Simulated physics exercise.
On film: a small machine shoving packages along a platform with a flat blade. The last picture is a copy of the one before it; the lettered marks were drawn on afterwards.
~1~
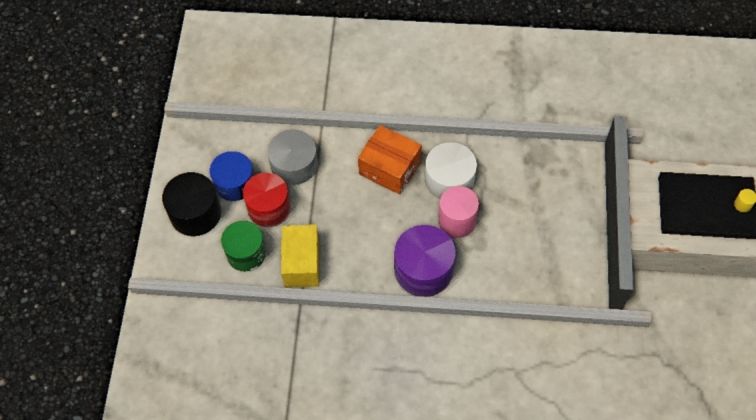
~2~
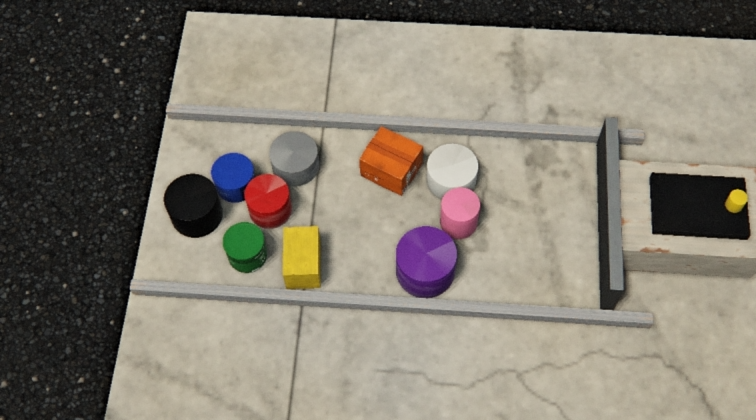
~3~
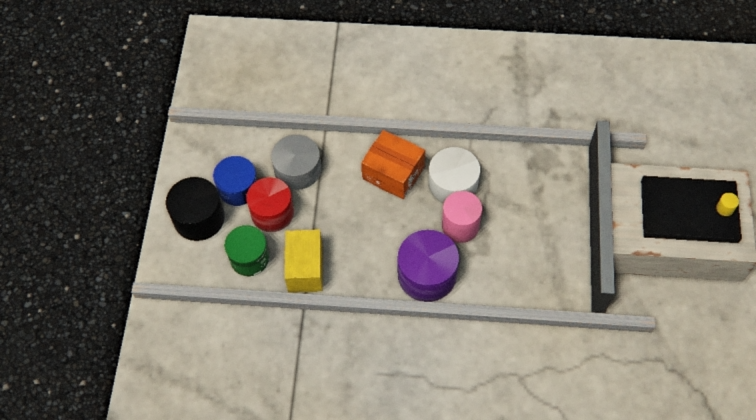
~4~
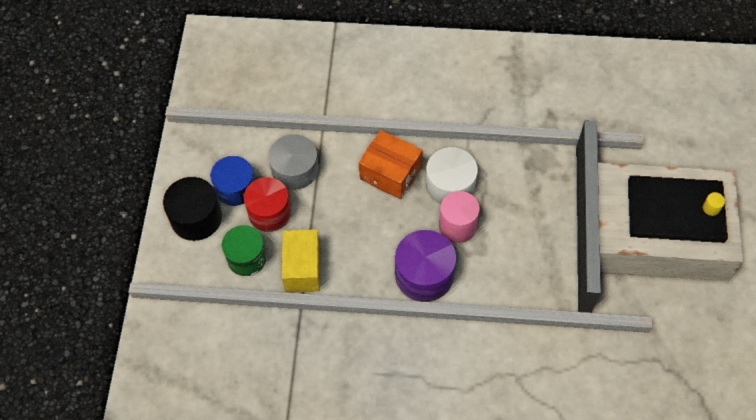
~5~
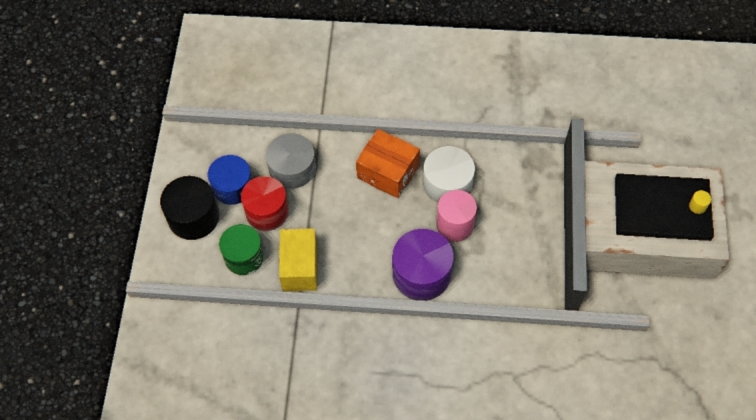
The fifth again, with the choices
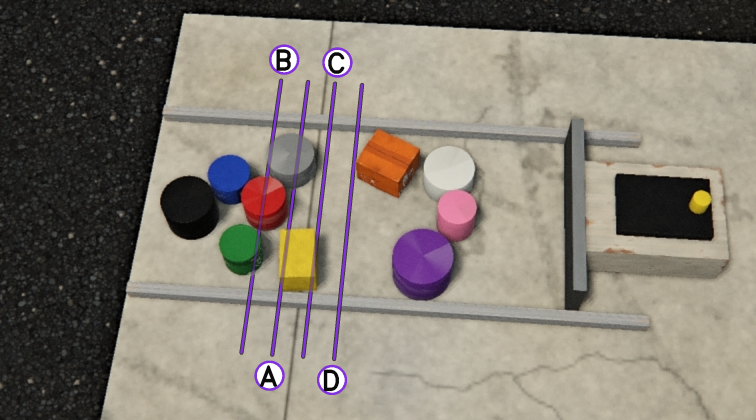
On a pale stone platform with two grey rails, a small machine with a flat dark blade moves slowly left toward a scattered group of colourful canisters and boxes, which stay in place between the rails.
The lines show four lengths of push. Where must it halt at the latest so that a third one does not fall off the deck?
At B, and not beyond.
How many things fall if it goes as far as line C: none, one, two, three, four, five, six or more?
The count is none.
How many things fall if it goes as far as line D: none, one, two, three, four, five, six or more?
The count is none.
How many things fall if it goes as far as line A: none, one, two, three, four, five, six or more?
In all, none.
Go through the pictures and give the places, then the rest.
Pink canister (458, 212); black canister (192, 204); red canister (267, 200), in the first frame.
Robot (692, 204); green pail (246, 248), in the second frame.
Robot (684, 208); white canister (454, 176), in the third frame.
Robot (669, 207); purple canister (425, 267), in the fourth frame.
Robot (656, 205); yellow crate (299, 260); pink canister (456, 216); black canister (190, 208), in the fifth frame.
On the marked copy, A at (291, 209); B at (263, 207); C at (320, 211); D at (349, 213).
Following B. Soon after the start, robot (541, 198); white canister (433, 174); pink canister (437, 215).
Later, robot (426, 191); grey canister (235, 138); green pail (227, 249).
In the end, robot (338, 186); grey canister over the edge; green pail (138, 255); one fallen.
As for the rest, A is within the limit but short; C is within the limit but short; D is within the limit but short.
